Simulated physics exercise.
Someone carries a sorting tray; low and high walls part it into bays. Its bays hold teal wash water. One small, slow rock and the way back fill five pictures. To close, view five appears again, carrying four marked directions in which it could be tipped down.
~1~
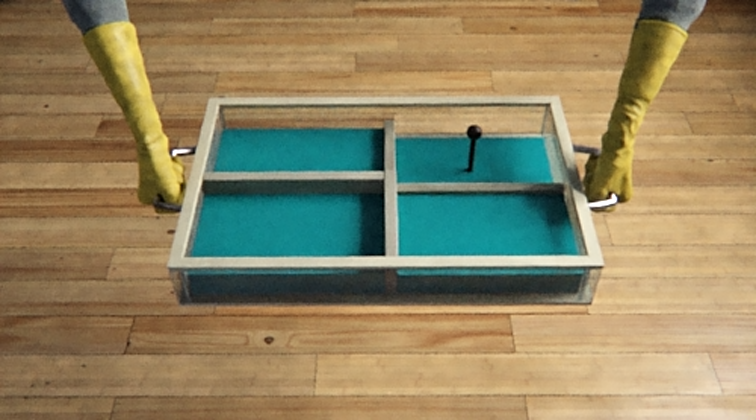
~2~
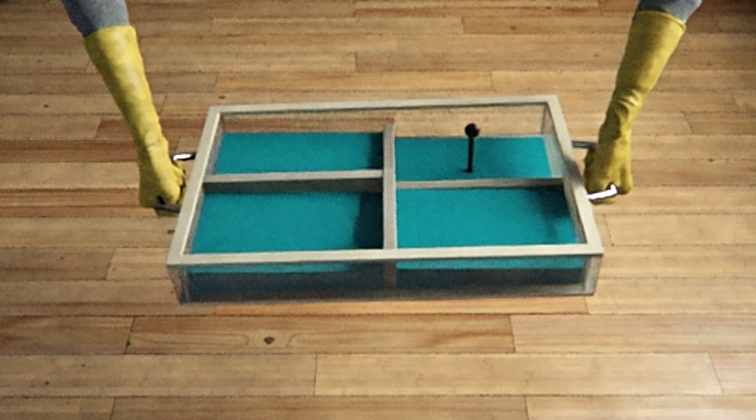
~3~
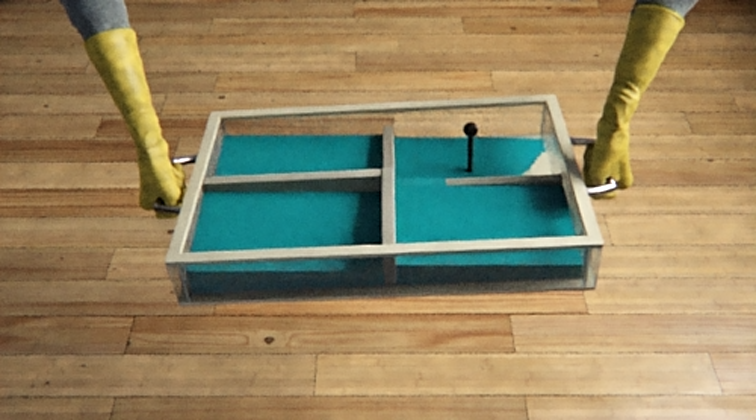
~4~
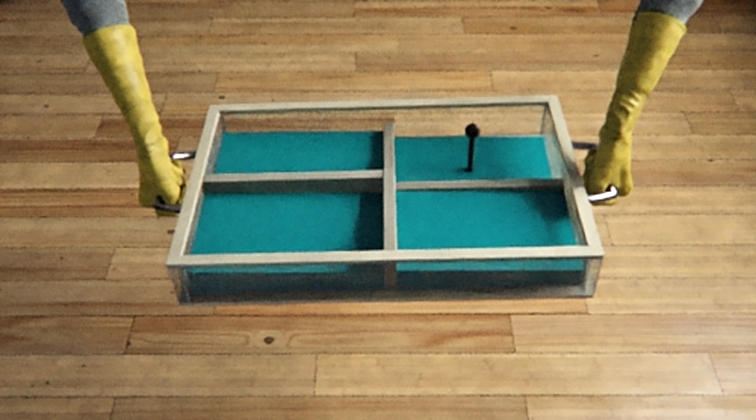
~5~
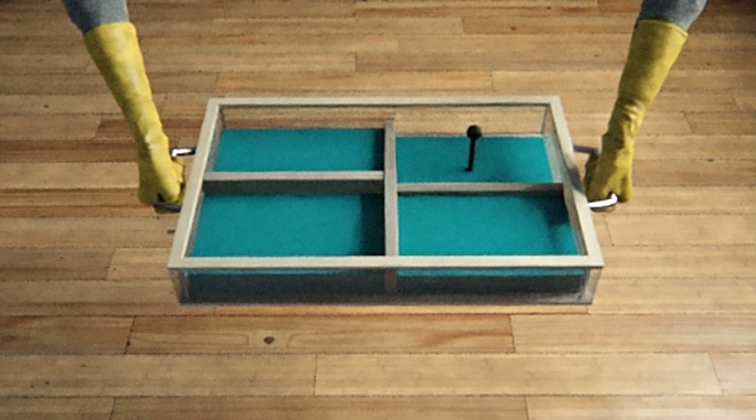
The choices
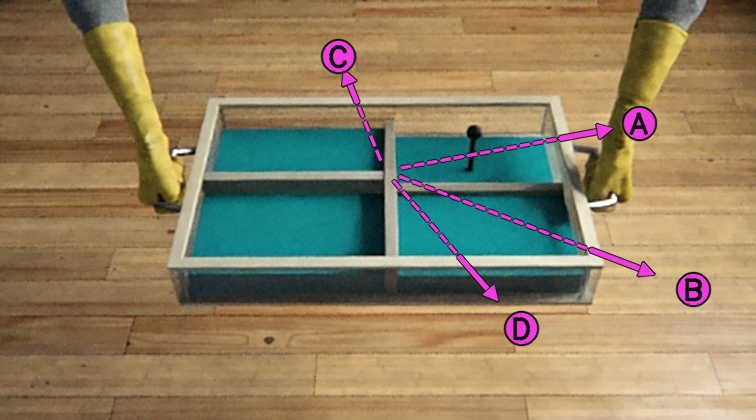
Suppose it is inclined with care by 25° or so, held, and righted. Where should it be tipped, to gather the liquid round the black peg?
A beats the others.
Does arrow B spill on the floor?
Yes.
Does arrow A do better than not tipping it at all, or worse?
Better.
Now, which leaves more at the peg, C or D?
The answer is C.
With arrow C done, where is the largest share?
That is the back left bay.
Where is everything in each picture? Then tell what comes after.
The tray is level; deepest in the front left bay, at (294, 230), shallowest in the back right; black peg at (474, 132), in the first picture.
Tipped about 4° down to the back left; no wall is crossed, in the second picture.
Tipped about 6° down to the back left; liquid runs over the wall between the front right and back right bays; black peg at (471, 129), in the third picture.
Tipped about 3° down to the back left; no wall is crossed, in the fourth picture.
The tray is level; deepest in the front left bay, at (294, 230), shallowest in the back right; black peg at (474, 132), in the fifth picture.
On the marked copy, A ends at (607, 129); B ends at (649, 272); C ends at (345, 74); D ends at (494, 297).
If A is chosen, about 20 % of the liquid ends in the peg's bay; about 47 % goes over the rim.
If B is chosen, about 7 % of the liquid ends in the peg's bay; about 55 % goes over the rim.
If C is chosen, about 11 % of the liquid ends in the peg's bay; about 27 % goes over the rim.
If D is chosen, about 7 % of the liquid ends in the peg's bay; about 46 % goes over the rim.
